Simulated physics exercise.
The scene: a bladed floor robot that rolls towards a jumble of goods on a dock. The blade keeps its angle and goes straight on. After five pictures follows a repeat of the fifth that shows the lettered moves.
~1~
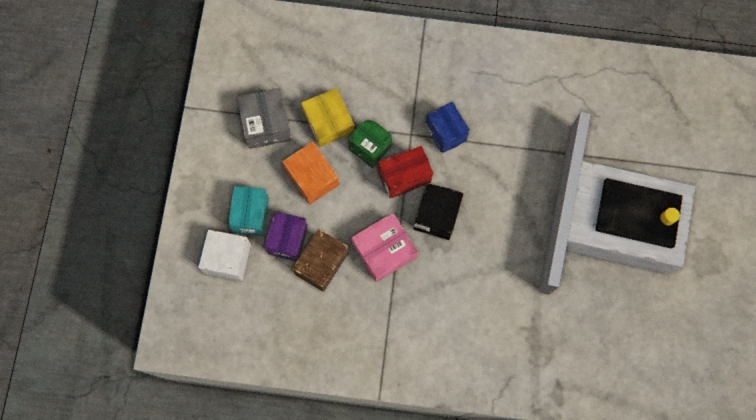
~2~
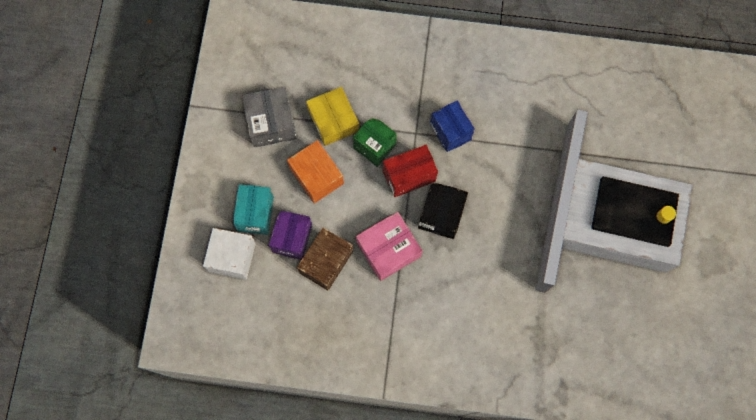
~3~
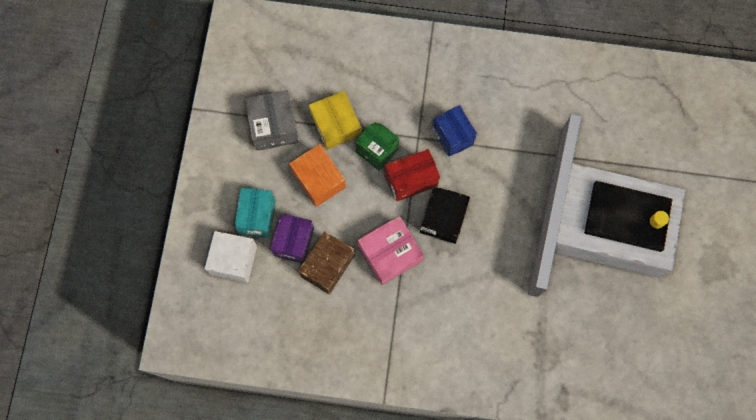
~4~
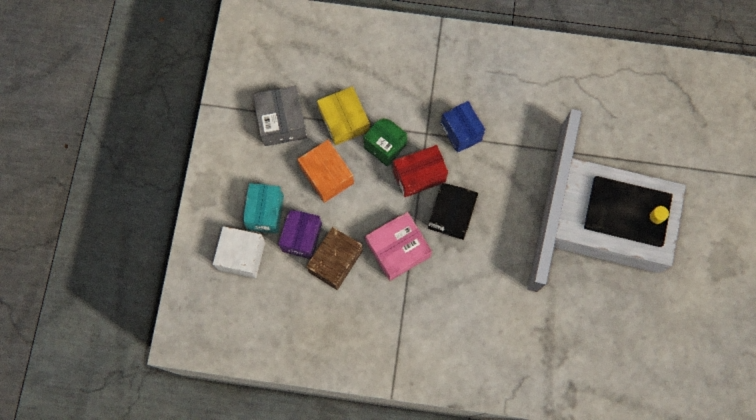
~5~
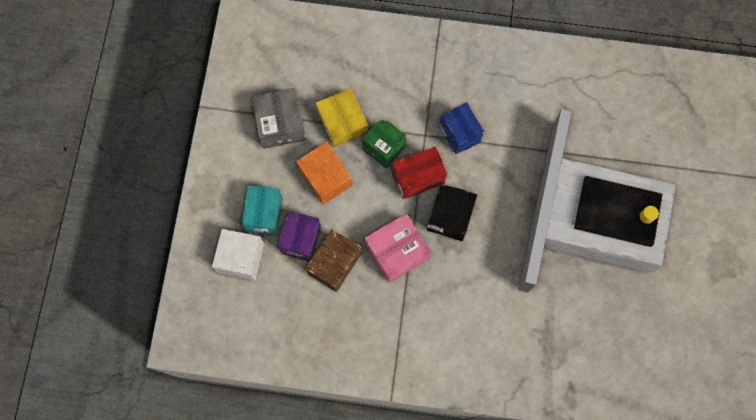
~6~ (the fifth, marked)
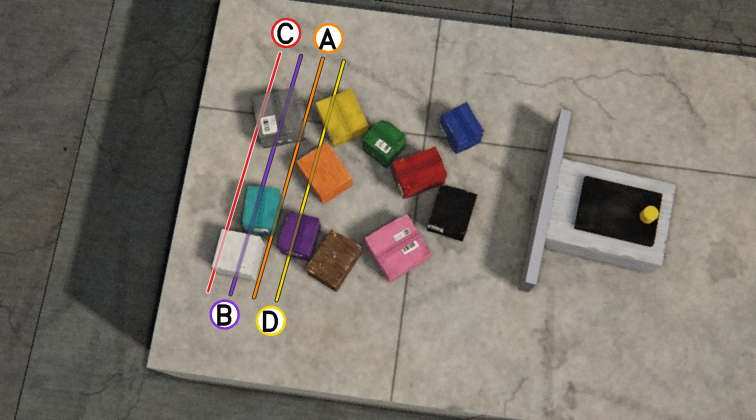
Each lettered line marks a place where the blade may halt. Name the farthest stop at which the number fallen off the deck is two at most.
It should halt at B.
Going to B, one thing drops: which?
The turquoise parcel goes over.
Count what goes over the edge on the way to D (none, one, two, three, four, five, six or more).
The count is none.
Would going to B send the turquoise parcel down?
Yes.
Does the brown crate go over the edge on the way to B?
By then, no.
On the marked copy, A at (290, 173); B at (267, 170); C at (245, 168); D at (311, 176).
Following B. Soon after the start, robot (510, 196); brown crate (329, 265); blue box (436, 119).
Later, robot (408, 183); white crate (222, 257); turquoise parcel (236, 207).
In the end, robot (328, 172); turquoise parcel over the edge; grey parcel (199, 114); one fallen.
As for the rest, A is within the limit but short; C drops five; D is within the limit but short.
